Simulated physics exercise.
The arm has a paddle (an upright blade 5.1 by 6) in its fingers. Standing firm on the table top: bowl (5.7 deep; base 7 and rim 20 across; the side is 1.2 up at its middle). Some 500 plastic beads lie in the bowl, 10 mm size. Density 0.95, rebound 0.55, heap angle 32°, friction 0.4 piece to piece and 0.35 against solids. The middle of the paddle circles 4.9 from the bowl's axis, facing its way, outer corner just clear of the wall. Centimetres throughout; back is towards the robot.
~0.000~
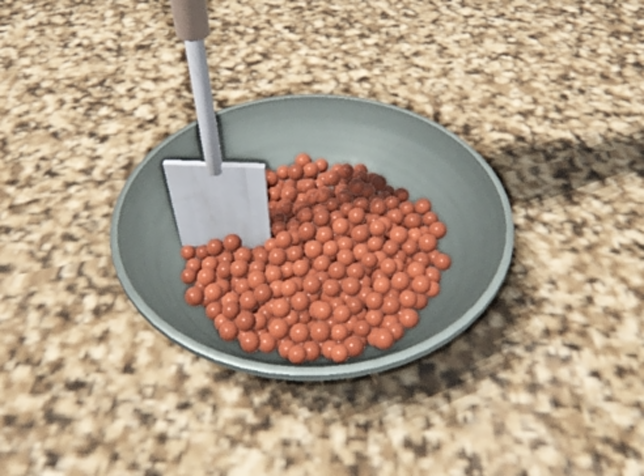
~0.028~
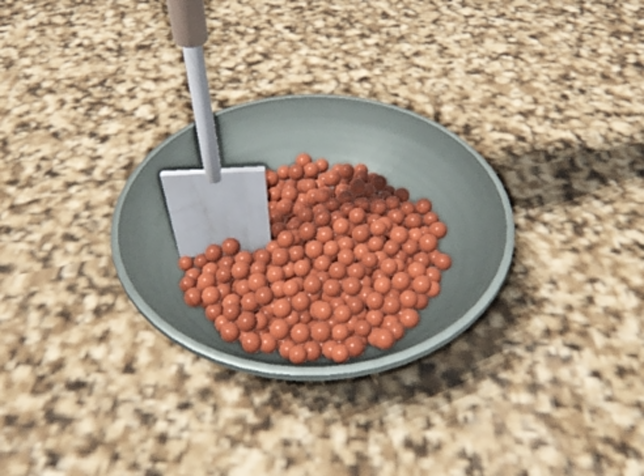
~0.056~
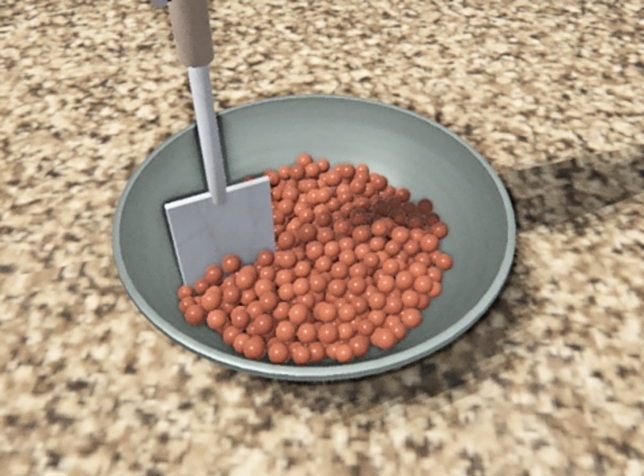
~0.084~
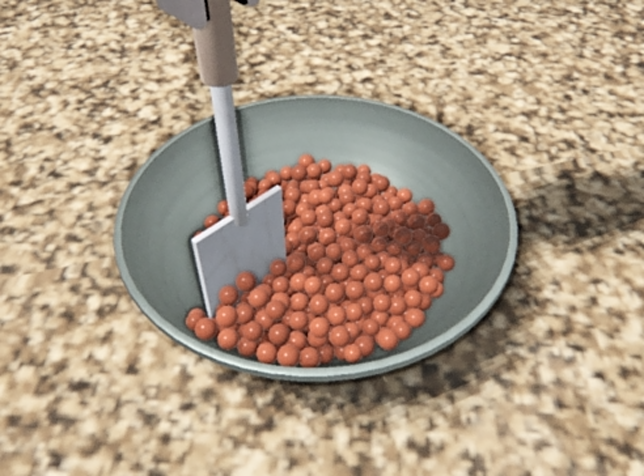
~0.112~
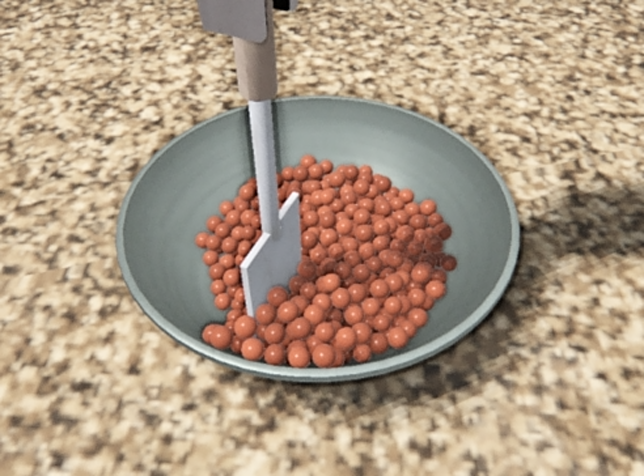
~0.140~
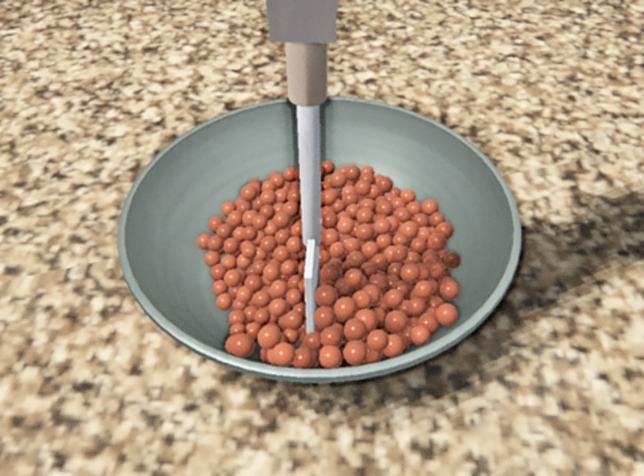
A robot arm's paddle sweeps toward the viewer and right through reddish beads, turning edge-on.
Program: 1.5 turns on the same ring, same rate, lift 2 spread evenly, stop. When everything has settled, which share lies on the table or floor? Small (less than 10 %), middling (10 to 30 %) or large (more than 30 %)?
Share on the table or floor: Middling (10 to 30 %).
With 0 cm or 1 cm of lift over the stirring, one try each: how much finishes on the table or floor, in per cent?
About 30 and 20 per cent.
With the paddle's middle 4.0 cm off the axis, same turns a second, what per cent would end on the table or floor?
It would be near 15 per cent.
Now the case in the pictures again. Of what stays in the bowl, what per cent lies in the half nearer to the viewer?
Roughly 45 per cent.
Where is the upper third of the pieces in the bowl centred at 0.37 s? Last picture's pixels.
At about (319, 163).
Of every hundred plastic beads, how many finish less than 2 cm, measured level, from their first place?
Some 45 per cent.
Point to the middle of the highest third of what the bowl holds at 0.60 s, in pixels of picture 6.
At about (293, 233).
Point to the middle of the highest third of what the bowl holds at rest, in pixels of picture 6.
Near (314, 232).
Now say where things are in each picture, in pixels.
In the first frame, paddle neck at (210, 140), 0° round; upper third of the load around (323, 242), from x 190 to 445, top at y 160; 501 in the bowl.
In the second frame, paddle neck at (209, 146), 8° round; upper third of the load around (323, 243), from x 185 to 445, top at y 160.
In the third frame, paddle neck at (214, 167), 27° round; upper third of the load around (322, 251), from x 185 to 445, top at y 160.
In the fourth frame, paddle neck at (235, 188), 48° round; upper third of the load around (323, 260), from x 195 to 445, top at y 165.
In the fifth frame, paddle neck at (269, 203), 70° round; upper third of the load around (332, 263), from x 205 to 450, top at y 165.
In the sixth frame, paddle neck at (311, 208), 91° round; upper third of the load around (356, 273), from x 205 to 455, top at y 165; 501 in the bowl.
By 0.37 s, 264° round, highest piece 9 above the table; 453 in the bowl, 22 on the table or floor, 26 in flight or on the tool.
By 0.60 s, 78° round, highest piece 7 above the table; 420 in the bowl, 76 on the table or floor, 5 in flight or on the tool.
By 0.91 s, 180° round, highest piece 4 above the table; 418 in the bowl, 83 on the table or floor.
By 1.61 s, 180° round, highest piece 4 above the table; 418 in the bowl, 83 on the table or floor.
Final count, 418 in the bowl, 83 on the table or floor. That is 17 % on the table or floor.
